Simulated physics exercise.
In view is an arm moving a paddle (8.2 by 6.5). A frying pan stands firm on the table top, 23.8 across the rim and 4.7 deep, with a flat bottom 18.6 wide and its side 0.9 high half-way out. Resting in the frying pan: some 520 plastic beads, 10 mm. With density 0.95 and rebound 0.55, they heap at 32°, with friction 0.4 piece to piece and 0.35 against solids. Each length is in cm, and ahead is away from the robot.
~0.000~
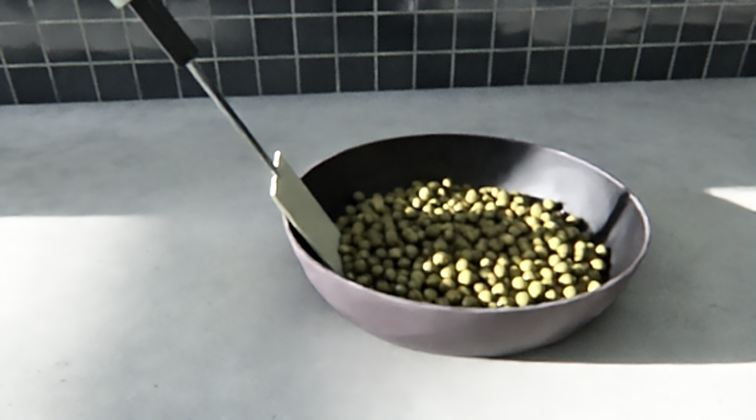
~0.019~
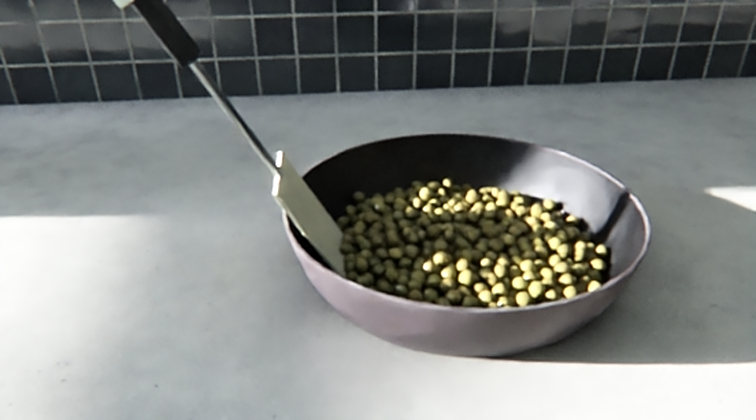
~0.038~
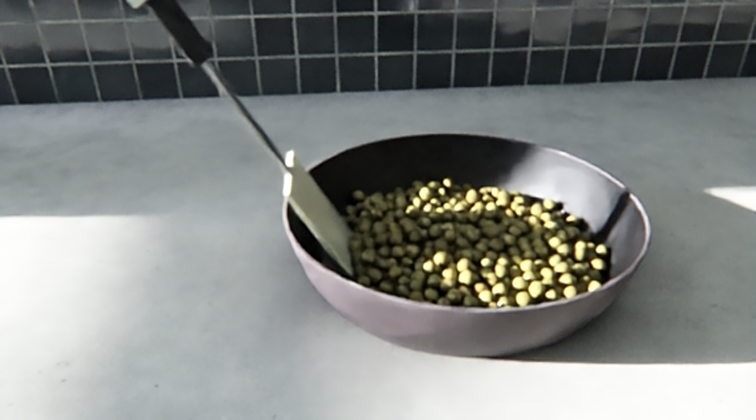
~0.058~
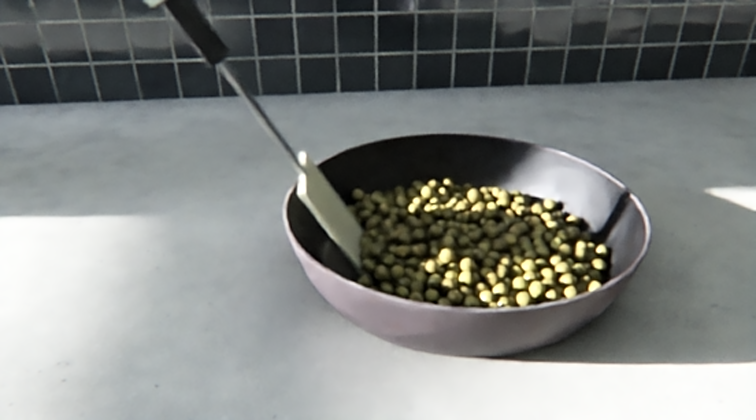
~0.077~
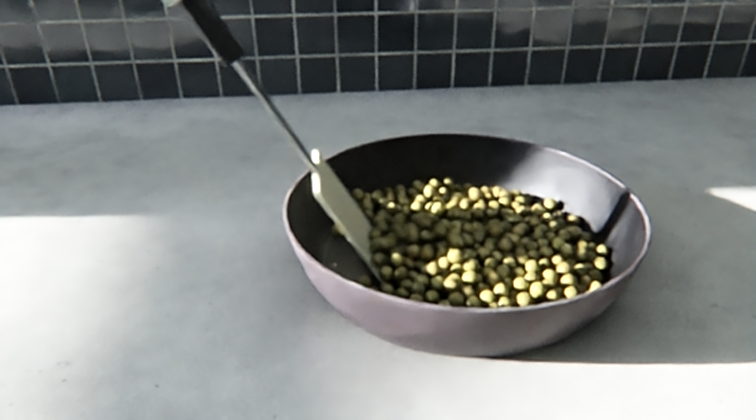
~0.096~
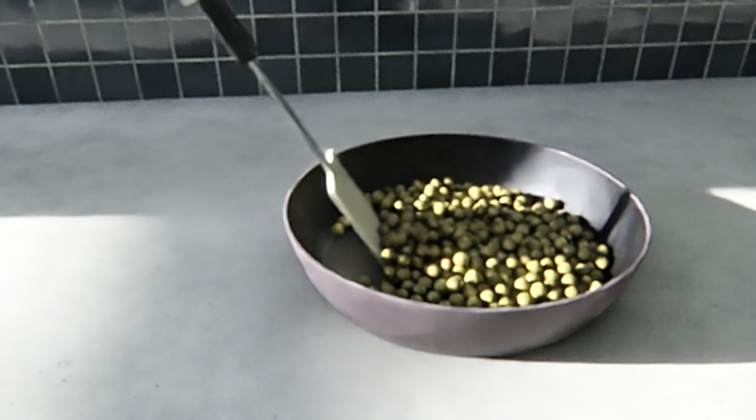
A flat paddle on a dark-handled rod moved slowly to the right inside a frying pan, pushing the heap of small green beads away from the left side and baring some of the pan's bottom.
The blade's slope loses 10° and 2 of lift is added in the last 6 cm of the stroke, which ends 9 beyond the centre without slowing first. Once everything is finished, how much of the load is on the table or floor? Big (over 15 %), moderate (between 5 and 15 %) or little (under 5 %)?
The share is little.
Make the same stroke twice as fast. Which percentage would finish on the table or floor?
Then roughly 10 percent.
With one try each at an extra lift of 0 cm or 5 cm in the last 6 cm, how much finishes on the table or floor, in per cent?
Close to 0 and 5 percent respectively.
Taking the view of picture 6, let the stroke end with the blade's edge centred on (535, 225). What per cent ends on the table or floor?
Around 0 percent ends on the table or floor.
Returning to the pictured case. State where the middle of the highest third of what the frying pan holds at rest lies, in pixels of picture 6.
Centre: Roughly (577, 227).
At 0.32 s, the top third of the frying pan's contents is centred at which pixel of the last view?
Centre: Roughly (557, 222) in the last picture.
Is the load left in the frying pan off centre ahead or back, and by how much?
Ahead, by around 3.5 cm.
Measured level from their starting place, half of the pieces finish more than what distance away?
The value is roughly 2 cm.
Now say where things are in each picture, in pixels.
Paddle top edge at (275, 172), sloping 60°; upper third of the load around (448, 239), from x 335 to 600, top at y 185; 519 in the frying pan, in the first picture.
Paddle top edge at (278, 172), sloping 60°; upper third of the load around (449, 239), from x 335 to 600, top at y 185, in the second picture.
Paddle top edge at (289, 171), sloping 60°; upper third of the load around (448, 237), from x 340 to 600, top at y 185, in the third picture.
Paddle top edge at (302, 171), sloping 60°; upper third of the load around (449, 238), from x 340 to 600, top at y 185, in the fourth picture.
Paddle top edge at (316, 170), sloping 60°; upper third of the load around (452, 237), from x 340 to 605, top at y 185, in the fifth picture.
Paddle top edge at (330, 169), sloping 60°; upper third of the load around (454, 237), from x 340 to 605, top at y 180; 519 in the frying pan, in the sixth picture.
By 0.21 s, sloping 60°, highest piece 4 above the table; 519 in the frying pan.
By 0.32 s, sloping 56°, highest piece 5 above the table; 519 in the frying pan.
By 0.58 s, sloping 50°, highest piece 9 above the table; 503 in the frying pan, 11 on the table or floor, 5 on the blade or in flight.
By 1.63 s, sloping 50°, highest piece 5 above the table; 503 in the frying pan, 16 on the table or floor.
Final count, 503 in the frying pan, 16 on the table or floor. That is 3 % on the table or floor.
